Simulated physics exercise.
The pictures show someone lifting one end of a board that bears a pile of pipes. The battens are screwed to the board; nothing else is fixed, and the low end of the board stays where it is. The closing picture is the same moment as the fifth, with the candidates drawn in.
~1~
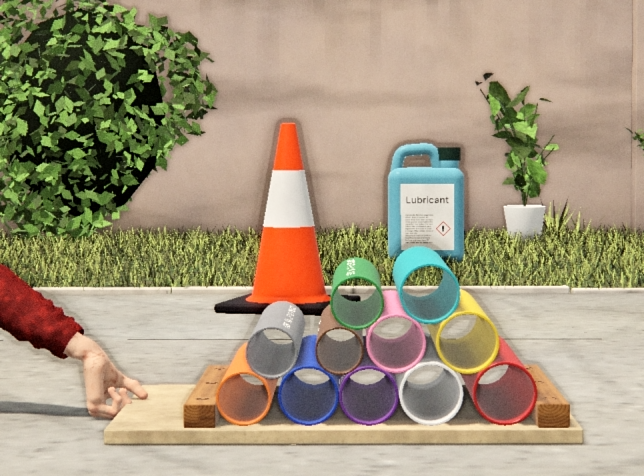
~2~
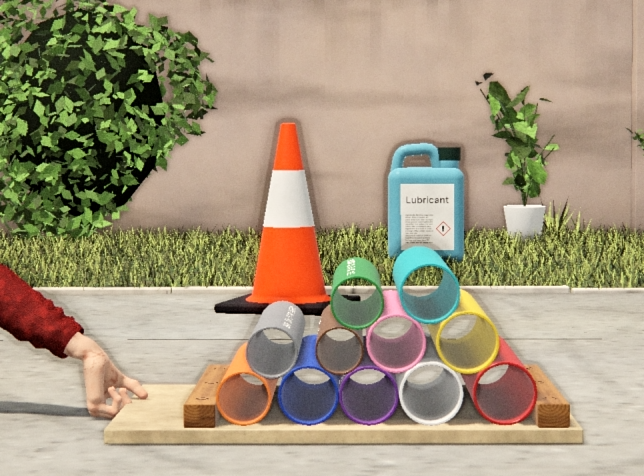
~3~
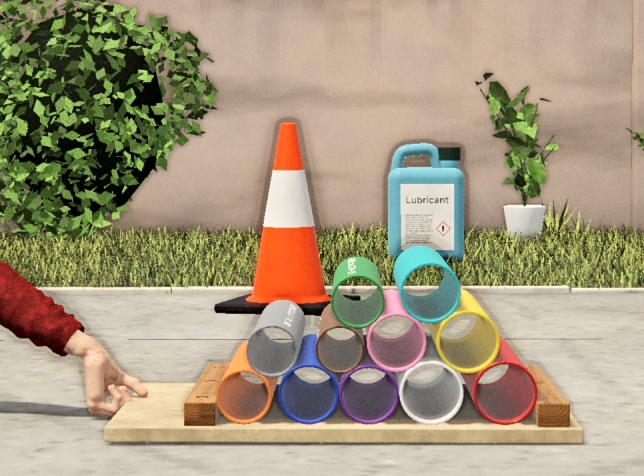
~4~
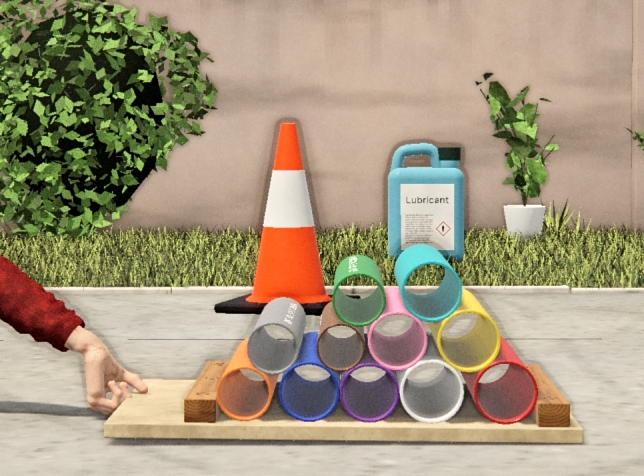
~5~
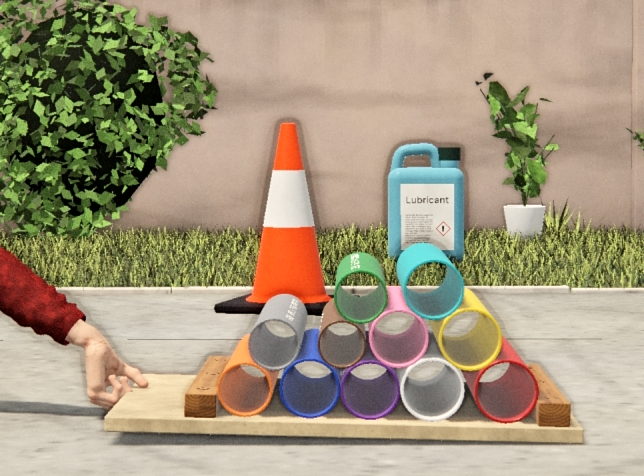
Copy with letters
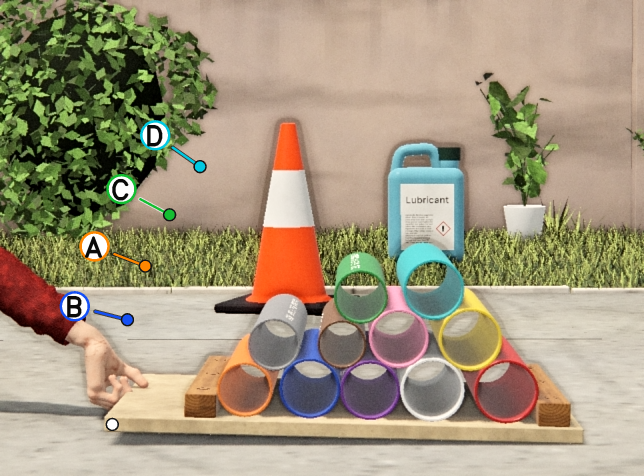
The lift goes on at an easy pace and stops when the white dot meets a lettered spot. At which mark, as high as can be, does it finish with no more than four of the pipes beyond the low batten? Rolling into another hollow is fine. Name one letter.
Raise it to C.
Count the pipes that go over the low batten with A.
It comes to none.
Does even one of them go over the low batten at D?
Yes.
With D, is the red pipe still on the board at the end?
Yes.
On the marked copy, A at (146, 266); B at (128, 320); C at (169, 215); D at (200, 167); the white dot at (112, 425).
Taking C. A third of the way, board at 19°.
Two thirds of the way, board at 28°.
When it is over, board at 28°, one over the low batten (yellow).
As for the rest, A none over the low batten; B none over the low batten; D five over the low batten.
